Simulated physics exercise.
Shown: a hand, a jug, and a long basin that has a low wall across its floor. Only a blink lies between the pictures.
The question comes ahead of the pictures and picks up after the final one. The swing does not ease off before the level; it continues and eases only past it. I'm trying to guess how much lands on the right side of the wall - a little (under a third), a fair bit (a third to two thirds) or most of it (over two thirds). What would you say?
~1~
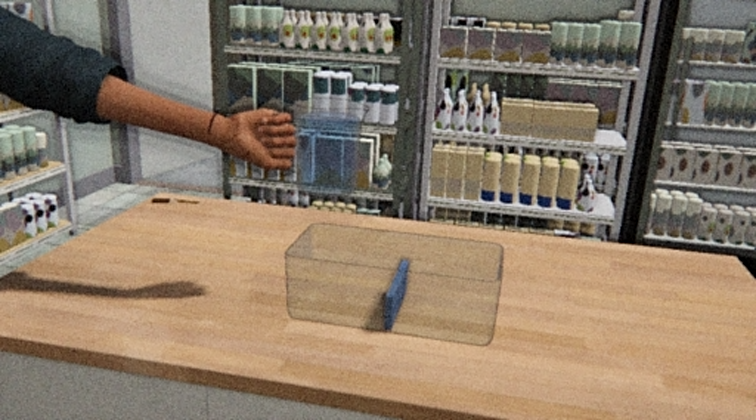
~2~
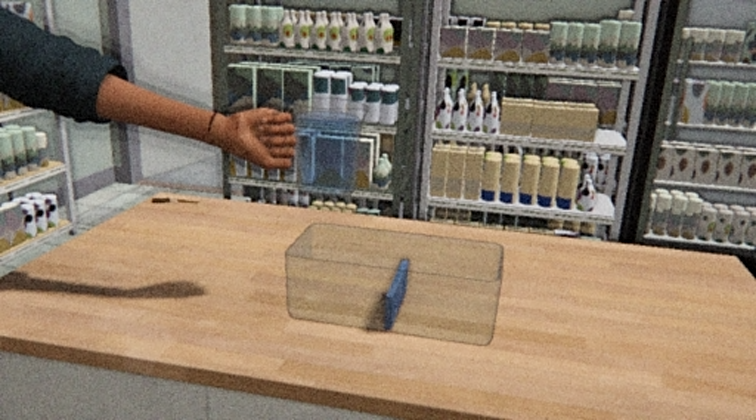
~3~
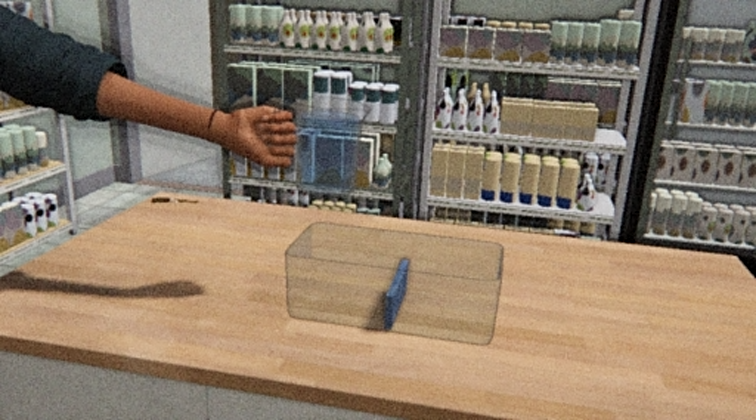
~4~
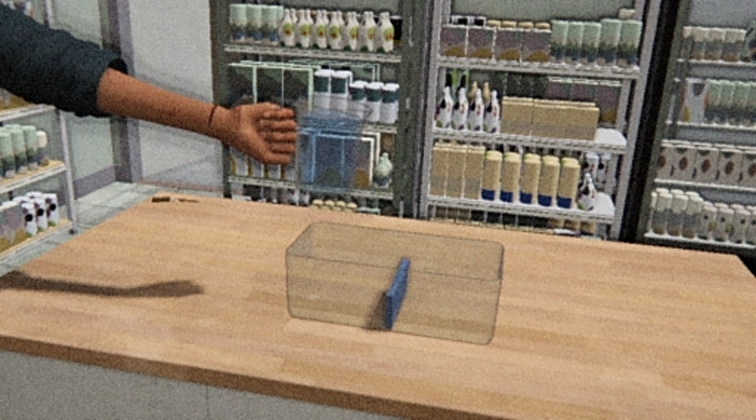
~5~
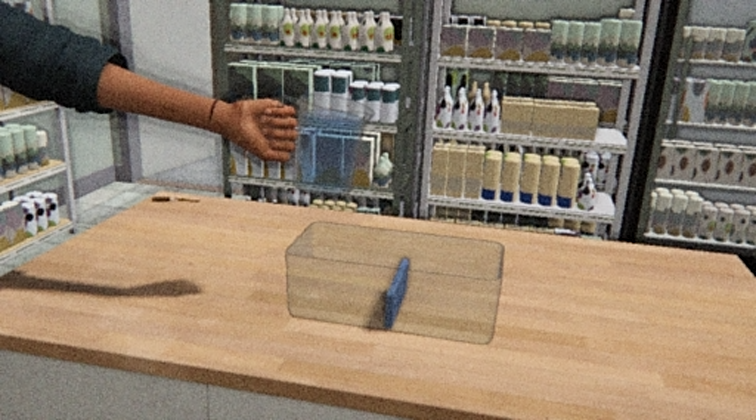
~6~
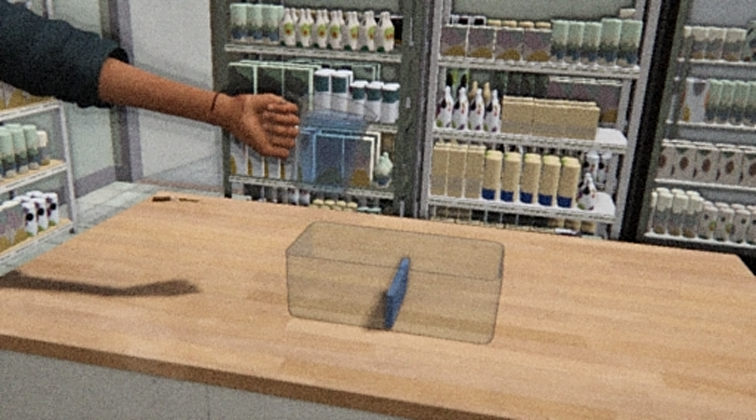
I would say most of it, over two thirds.
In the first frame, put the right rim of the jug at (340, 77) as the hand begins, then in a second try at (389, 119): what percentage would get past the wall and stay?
You'd get around 35 per cent and then around 95 per cent.
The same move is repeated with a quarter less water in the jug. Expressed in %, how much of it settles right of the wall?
Some 90 parts in a hundred, give or take.
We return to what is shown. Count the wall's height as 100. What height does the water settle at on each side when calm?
I'd say close to 0 per cent on the left side and 60 on the right.
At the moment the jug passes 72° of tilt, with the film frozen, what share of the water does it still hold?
85 in a hundred.
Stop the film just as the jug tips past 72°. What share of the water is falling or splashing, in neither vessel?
I'd reckon some 15 per cent.
A moment on, the tilt is 72° and 83 per cent is still to pour, 0 is left of the wall and 1 right of it.
Next, the tilt is 103° and 35 per cent is still to pour, 1 is left of the wall and 40 right of it.
Then the tilt is 104° and 5 per cent is still to pour, 3 is left of the wall and 85 right of it.
Later the tilt is 104° and 0 per cent is still to pour, 6 is left of the wall and 93 right of it.
In the end 6 per cent lies left of the wall, 93 right of it and 1 outside.
